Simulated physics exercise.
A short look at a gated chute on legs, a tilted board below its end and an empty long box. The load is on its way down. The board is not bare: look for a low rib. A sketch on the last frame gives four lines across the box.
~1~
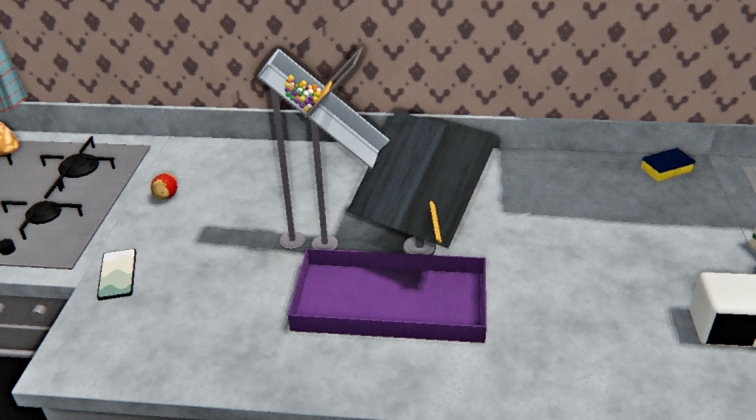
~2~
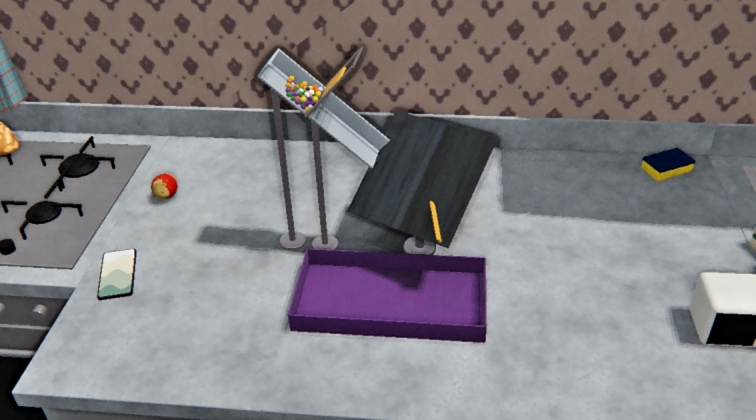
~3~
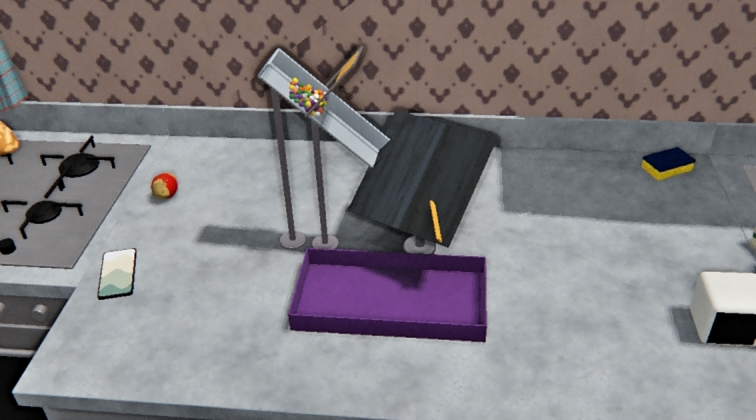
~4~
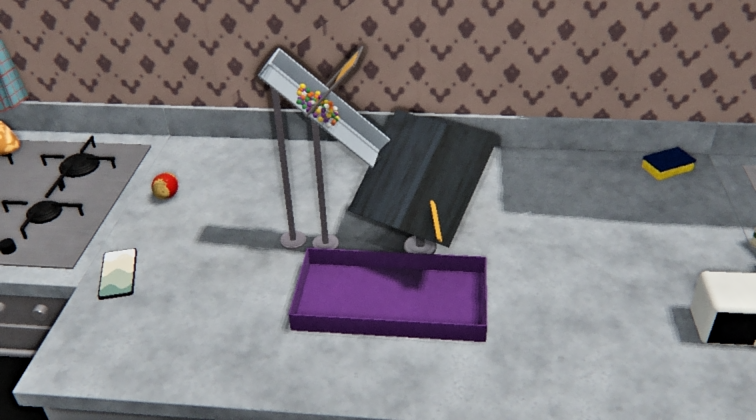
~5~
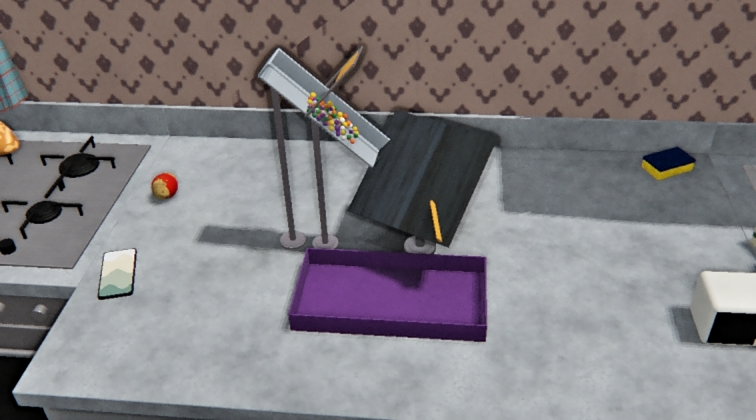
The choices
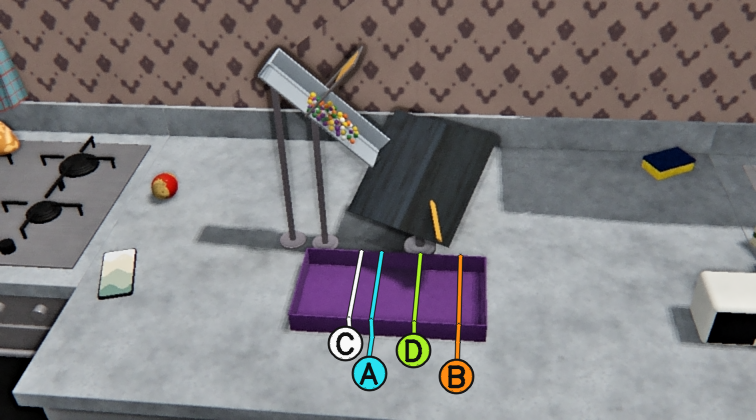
Small colourful beads bunched near the top of a sloping metal chute slid down it to the right as its gate swung up, and were nearing the lip above a tilted dark board.
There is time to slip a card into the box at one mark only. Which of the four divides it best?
Line D does it best.
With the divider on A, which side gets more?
Right.
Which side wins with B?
Left.
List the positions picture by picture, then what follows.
The first picture shows load behind the gate at (306, 96), round plastic beads; lip of the chute at (375, 160), sloping fairly steeply.
The second picture shows middle of the board at (421, 176), tilted fairly steeply; middle of its low edge at (396, 229); of its high edge at (445, 124).
The third picture shows front corners of the box at (289, 314) and (486, 326), empty; front of the load at (321, 111).
The fourth picture shows middle of the load at (319, 104); its front at (337, 118), about a third of the way to the lip; rib from (431, 201) to (438, 239).
The fifth picture shows middle of the load at (333, 116); its front at (356, 134), about two thirds of the way to the lip.
On the marked copy, line A crosses the front rim at (371, 319); line B crosses the front rim at (458, 324); line C crosses the front rim at (349, 318); line D crosses the front rim at (414, 321).
Choosing A, of what is caught, a small part on the left of the divider, nearly all on the right.
Choosing B, of what is caught, nearly all on the left of the divider, a stray few on the right.
Choosing C, of what is caught, a stray few on the left of the divider, nearly all on the right.
Choosing D, of what is caught, about a third on the left of the divider, about two thirds on the right.
